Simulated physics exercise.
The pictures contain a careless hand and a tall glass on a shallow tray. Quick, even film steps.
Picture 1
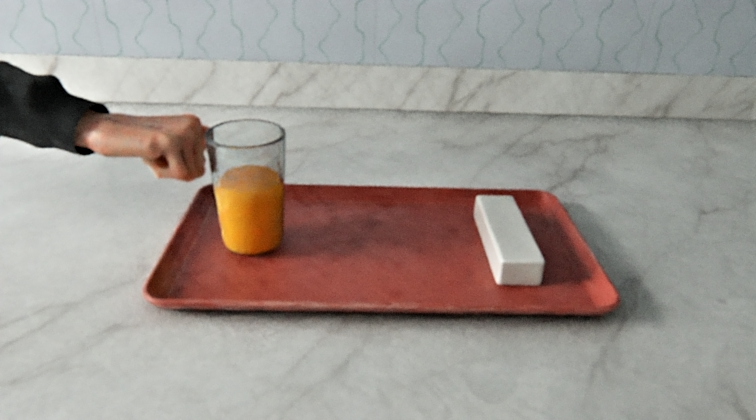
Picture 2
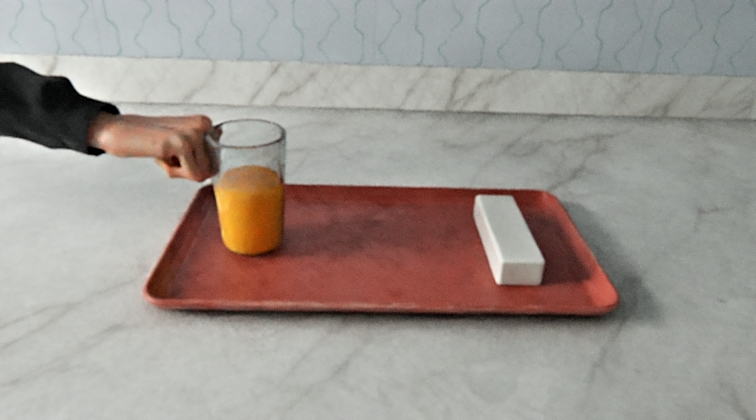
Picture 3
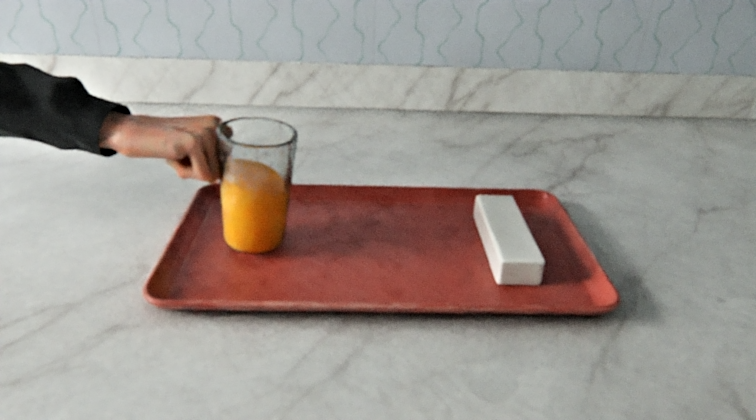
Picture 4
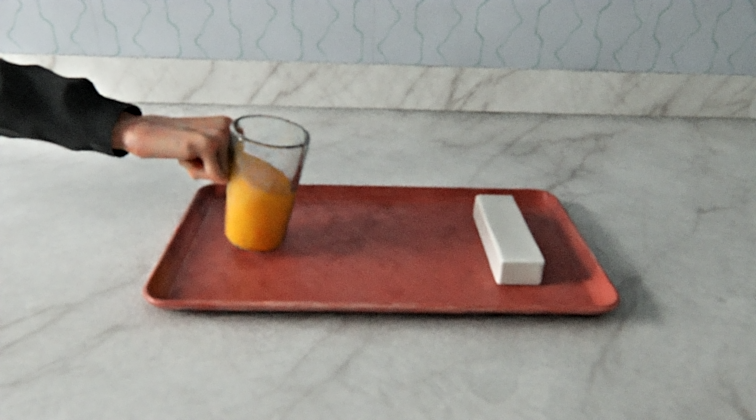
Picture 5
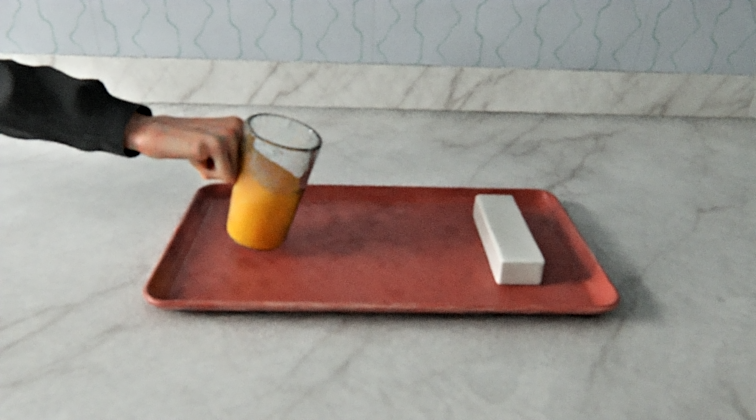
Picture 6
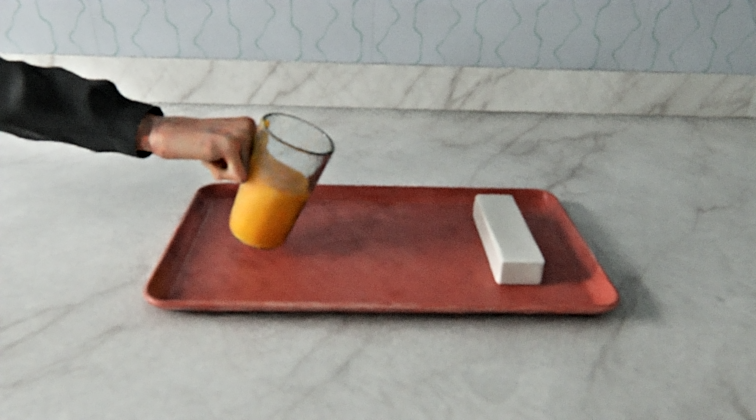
In this clip, a hand in a dark sleeve holds a tall glass of orange juice upright on a red tray, then steadily leans it to the right, while a white block stays still at the tray's right side.
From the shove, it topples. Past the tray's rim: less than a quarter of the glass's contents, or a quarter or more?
I expect the tray will manage to keep three quarters.
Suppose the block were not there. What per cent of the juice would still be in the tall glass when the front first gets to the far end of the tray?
Roughly 45 %, give or take.
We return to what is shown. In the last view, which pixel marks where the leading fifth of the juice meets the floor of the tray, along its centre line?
Landing point, centre line: Approx. (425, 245).
A moment on, the tall glass is falling and 100 per cent is in the glass, 0 on the tray and 0 above or beyond its rim.
Next, the tall glass lies on its side and 70 per cent is in the glass, 21 on the tray and 9 above or beyond its rim.
Then the tall glass lies on its side and 35 per cent is in the glass, 40 on the tray and 25 above or beyond its rim.
Later the tall glass lies on its side and 19 per cent is in the glass, 70 on the tray and 11 above or beyond its rim.
In the end 90 per cent is held by tray and glass, 10 is off the tray.
